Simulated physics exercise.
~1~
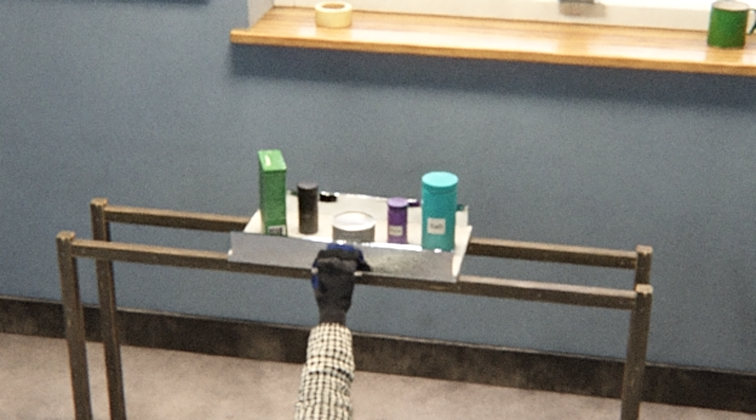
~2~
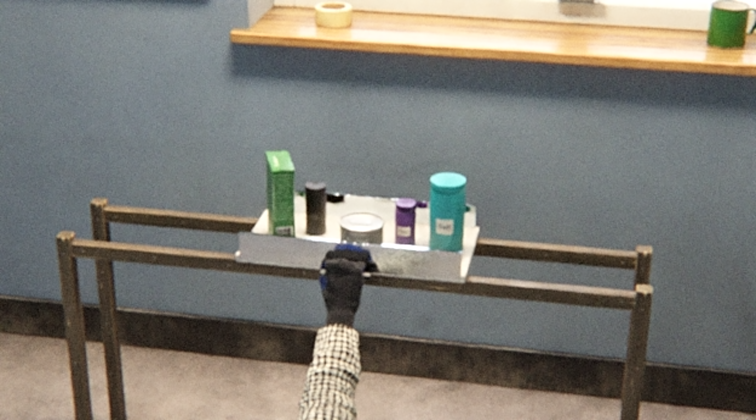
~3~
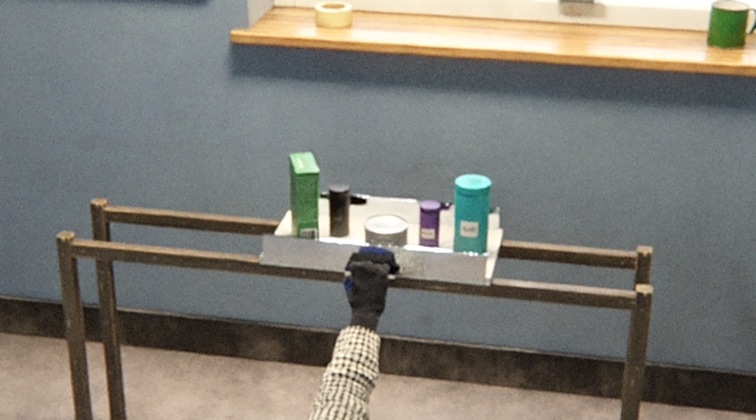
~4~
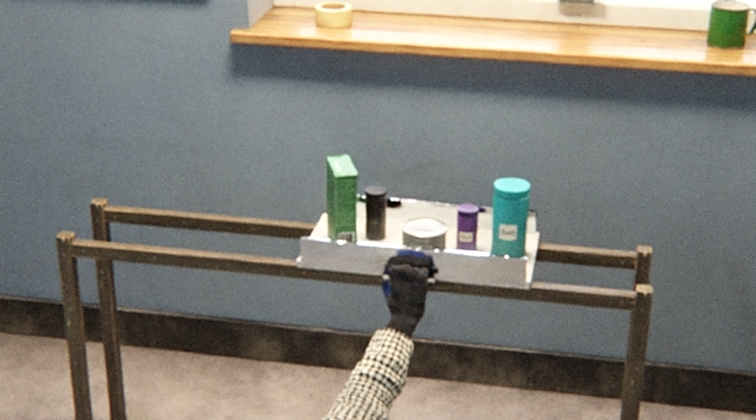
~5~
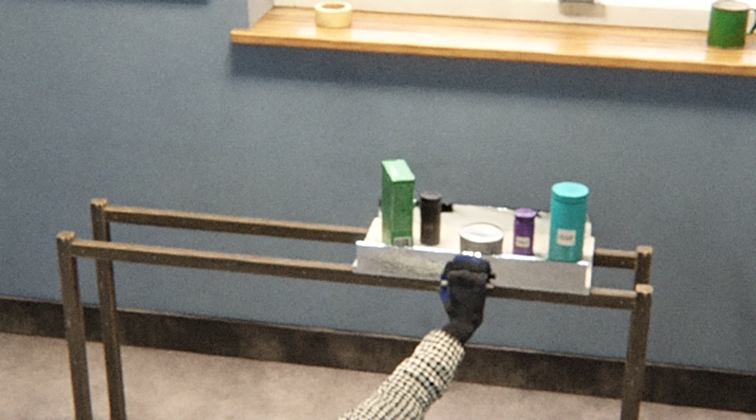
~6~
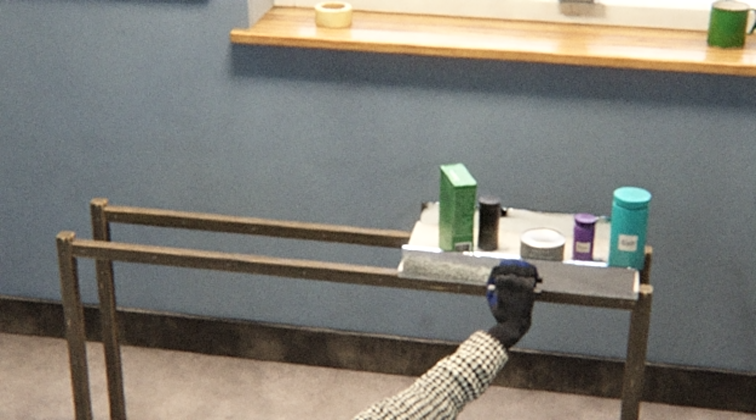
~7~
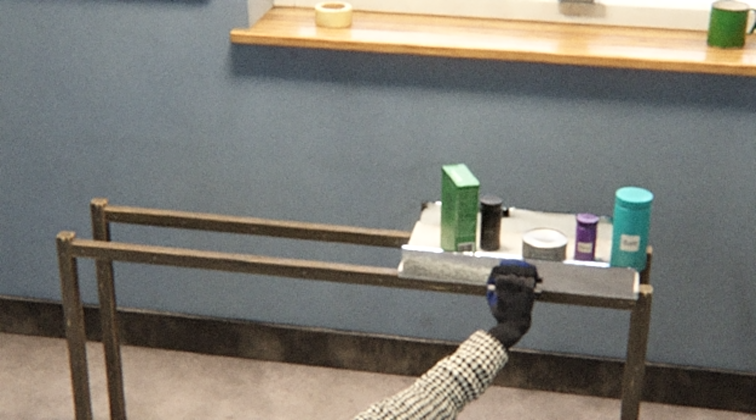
The footage shows a gloved hand sliding a tray along a metal frame to the right, carrying a green packet, black shaker, grey tub, purple shaker and turquoise jar, until it stops at the right end with the tub in place and the other items still upright.
